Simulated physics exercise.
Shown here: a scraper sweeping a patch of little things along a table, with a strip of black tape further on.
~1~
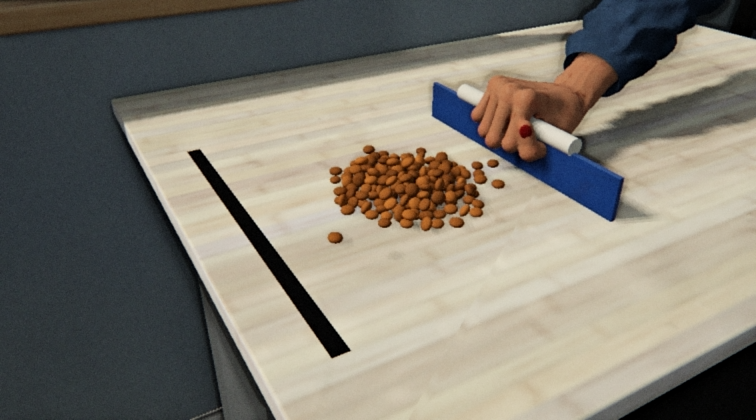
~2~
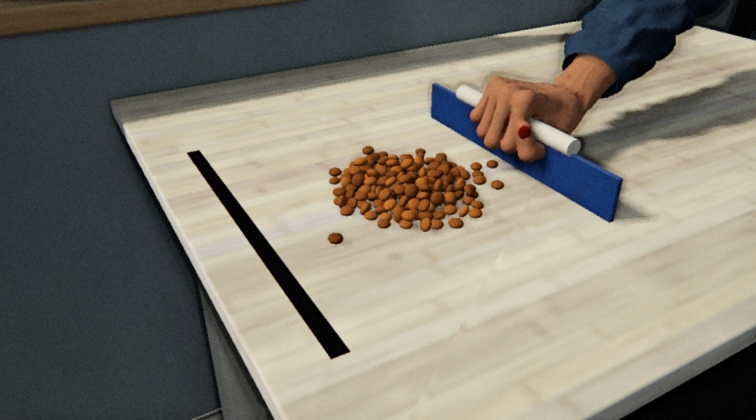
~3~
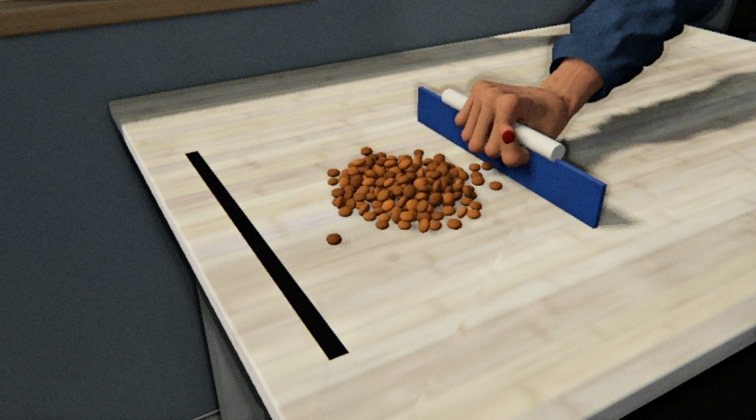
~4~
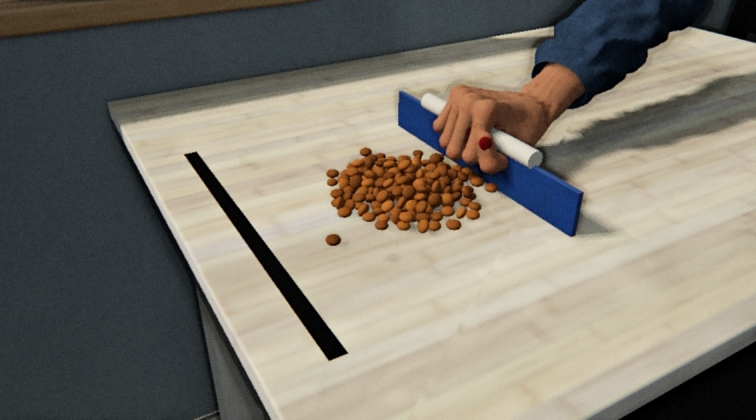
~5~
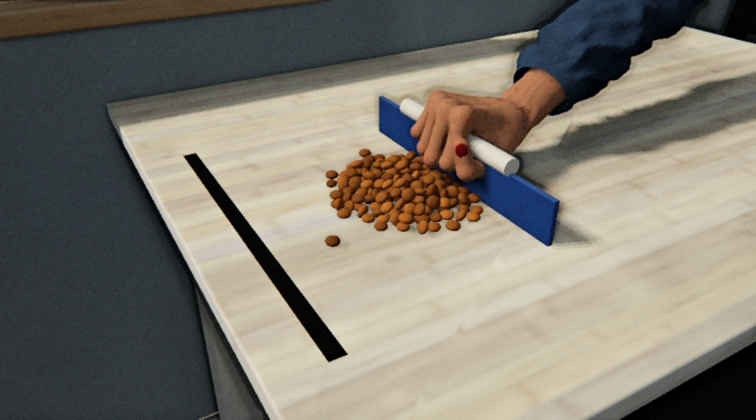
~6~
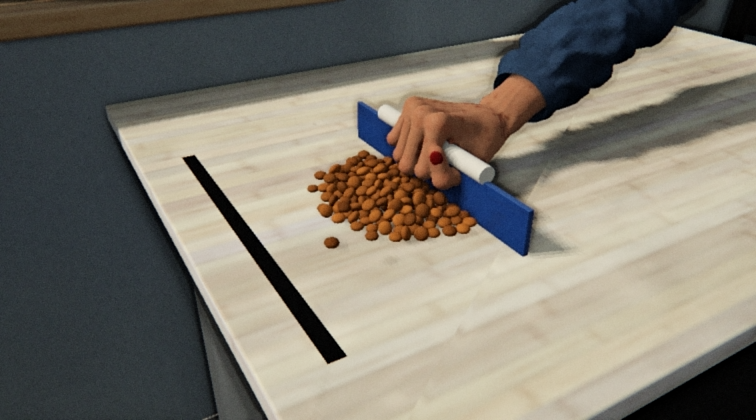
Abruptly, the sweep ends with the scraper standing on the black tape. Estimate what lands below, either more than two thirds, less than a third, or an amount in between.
What lands below is between a third and two thirds.
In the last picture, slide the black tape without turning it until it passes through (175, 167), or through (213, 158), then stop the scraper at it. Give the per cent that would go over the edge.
80 % and 30 %.
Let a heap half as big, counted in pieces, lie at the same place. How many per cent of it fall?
It would be roughly 30 percent.
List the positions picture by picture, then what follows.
The first picture shows scraper at (601, 190), at rest; black tape at (198, 157), about a palm's width from the edge; edge at (192, 249); the heap at (409, 186), bits of cat kibble.
The second picture shows scraper at (600, 190), at rest.
The third picture shows scraper at (584, 196); the heap at (407, 187).
The fourth picture shows scraper at (561, 204).
The fifth picture shows scraper at (538, 212); the heap at (405, 189), about a quarter pushed along.
The sixth picture shows scraper at (513, 222); black tape at (193, 163); edge at (187, 256); the heap at (386, 196), nearly all pushed along.
Soon, scraper still moving, near (337, 170); heap all on the table, its front near (235, 237).
A while on, scraper stopped at the black tape; heap about a third over the edge.
Towards the end, scraper stopped at the black tape; heap about half over the edge.
Finally, scraper stopped at the black tape; heap about half over the edge.
